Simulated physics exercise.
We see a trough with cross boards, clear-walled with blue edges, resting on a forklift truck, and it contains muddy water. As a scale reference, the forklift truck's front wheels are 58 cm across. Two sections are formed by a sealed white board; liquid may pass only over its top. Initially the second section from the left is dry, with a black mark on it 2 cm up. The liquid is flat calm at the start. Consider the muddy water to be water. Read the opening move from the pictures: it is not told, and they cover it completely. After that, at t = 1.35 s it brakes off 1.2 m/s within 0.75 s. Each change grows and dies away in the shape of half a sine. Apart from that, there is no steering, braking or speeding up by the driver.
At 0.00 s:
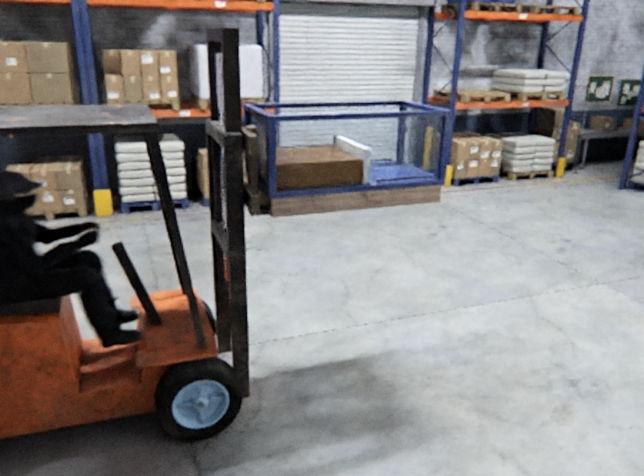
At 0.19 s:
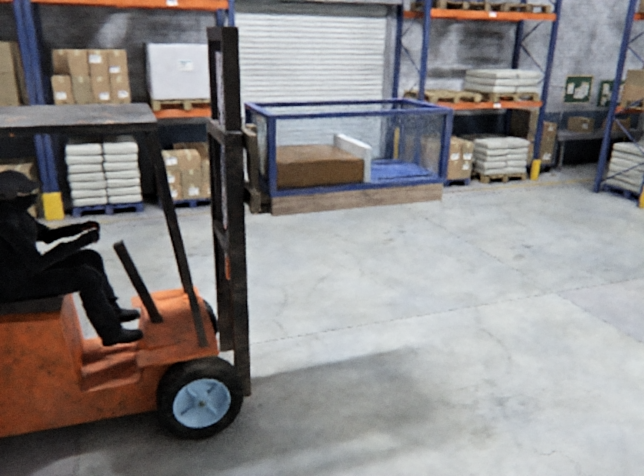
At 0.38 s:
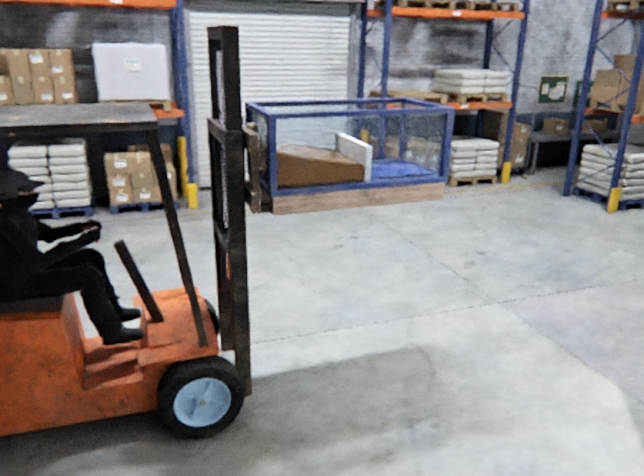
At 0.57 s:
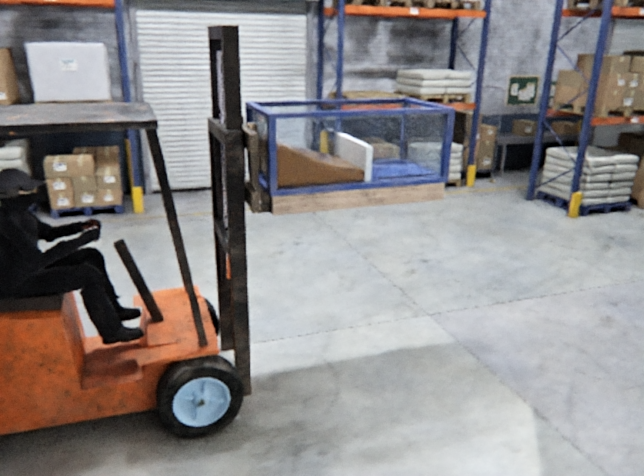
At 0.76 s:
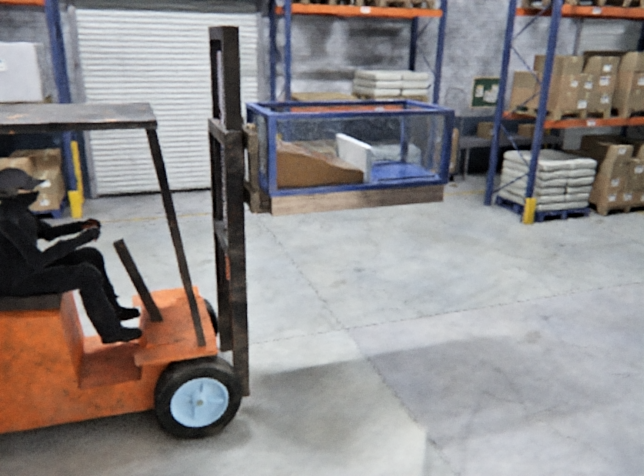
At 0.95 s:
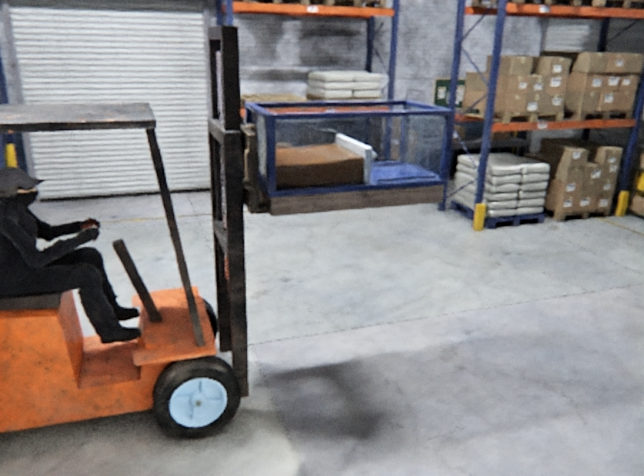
Warehouse aisle, an orange forklift driving right with a clear, blue-edged trough, brown water tilting up toward the left, then levelling.
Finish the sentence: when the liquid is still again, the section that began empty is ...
... partly filled, under its line.
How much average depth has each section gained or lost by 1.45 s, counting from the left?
Starting on the left, it's 0 and then 0.
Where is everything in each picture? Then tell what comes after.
In the first frame, levels, left to right, (296, 147), dry; board top at (368, 149); the front is on the right, levels are read along the far wall; a wheel hub at (202, 408).
In the second frame, levels, left to right, (297, 146), dry.
In the third frame, levels, left to right, (298, 146), dry.
In the fourth frame, levels, left to right, (299, 147), dry.
In the fifth frame, levels, left to right, (299, 146), dry.
In the sixth frame, levels, left to right, (298, 148), dry; a wheel hub at (199, 406).
By 1.45 s the sections hold 18, 0 cm, left to right.
By 1.95 s the sections hold 18, 0 cm, left to right.
By 2.65 s the sections hold 17, 1 cm, left to right.
By 5.09 s the sections hold 17, 1 cm, left to right.
